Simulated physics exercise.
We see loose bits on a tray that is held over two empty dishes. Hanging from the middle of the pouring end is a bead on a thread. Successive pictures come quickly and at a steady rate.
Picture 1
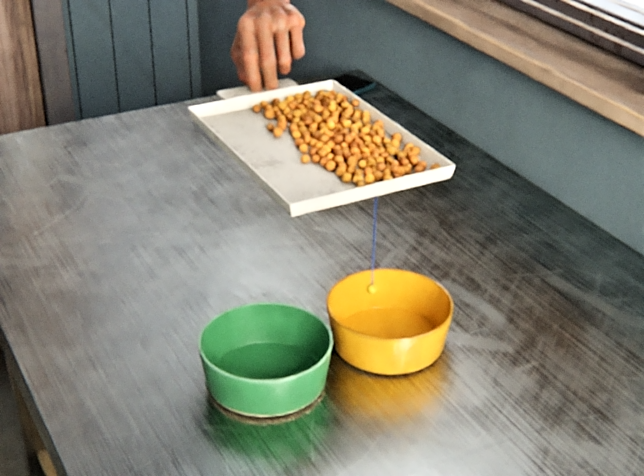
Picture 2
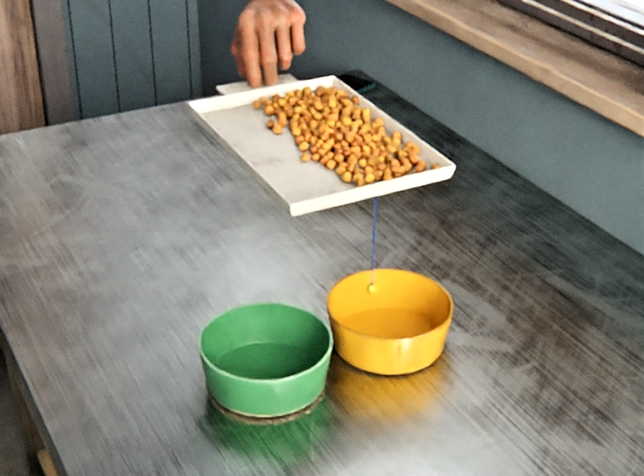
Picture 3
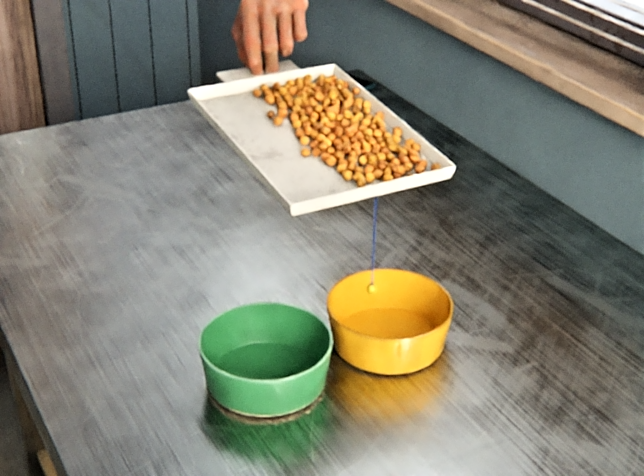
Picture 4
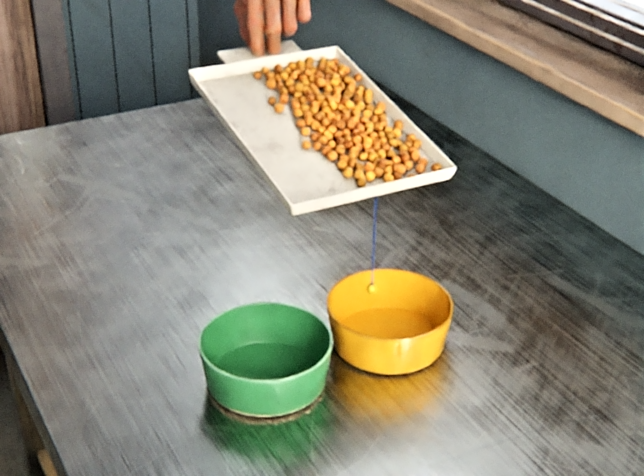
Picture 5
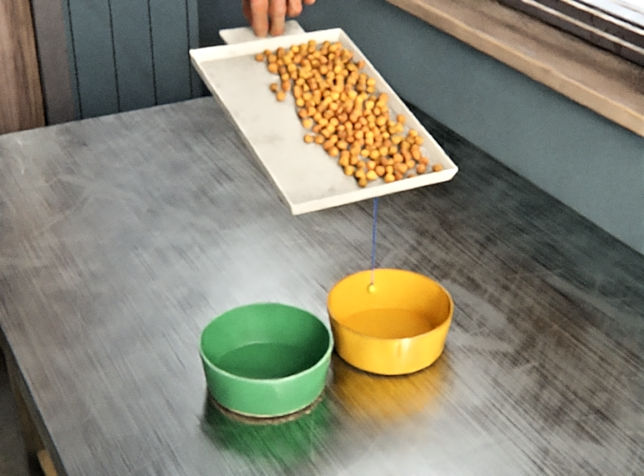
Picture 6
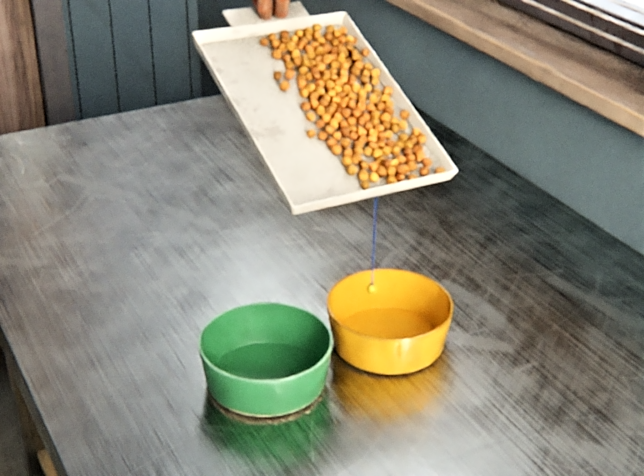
On a dark, streaked tabletop, a hand holds a white tray of roasted chickpeas above a green bowl on the left and a yellow bowl on the right, then steadily raises the tray's far end while the near edge stays nearly still.
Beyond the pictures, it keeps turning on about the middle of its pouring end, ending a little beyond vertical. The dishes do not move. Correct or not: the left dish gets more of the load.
Not correct; the right dish gets more.
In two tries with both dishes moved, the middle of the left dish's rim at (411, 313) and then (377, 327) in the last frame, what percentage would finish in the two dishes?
Estimate: 60 % first, 80 % second.
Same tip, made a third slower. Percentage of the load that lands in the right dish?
That works out at about 40 percent.
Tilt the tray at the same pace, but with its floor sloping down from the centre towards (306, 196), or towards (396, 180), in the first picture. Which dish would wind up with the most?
Case one: The dish at left. Case two: The dish at right.
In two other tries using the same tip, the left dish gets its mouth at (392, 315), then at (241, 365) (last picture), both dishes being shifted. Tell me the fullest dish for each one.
The dish to the left, then the dish to the right.
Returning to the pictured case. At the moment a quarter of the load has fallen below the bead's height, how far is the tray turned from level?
Angle: Approx. 115 degrees.
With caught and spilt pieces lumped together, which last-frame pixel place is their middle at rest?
Roughly at (406, 368).
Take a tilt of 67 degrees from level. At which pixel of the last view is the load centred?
The load is centred about (387, 142).
Soon, tray tipped steeply; nearly all on the tray; a stray few in the air.
A while on, tray tipped past a quarter turn; about two thirds on the tray; a stray few in the left dish; a stray few in the right dish; a small part outside both; about a quarter in the air.
Towards the end, tray tipped past a quarter turn; a stray few in the left dish; about a third in the right dish; about half outside both.
Finally, tray tipped past a quarter turn; a stray few in the left dish; about a third in the right dish; about half outside both.
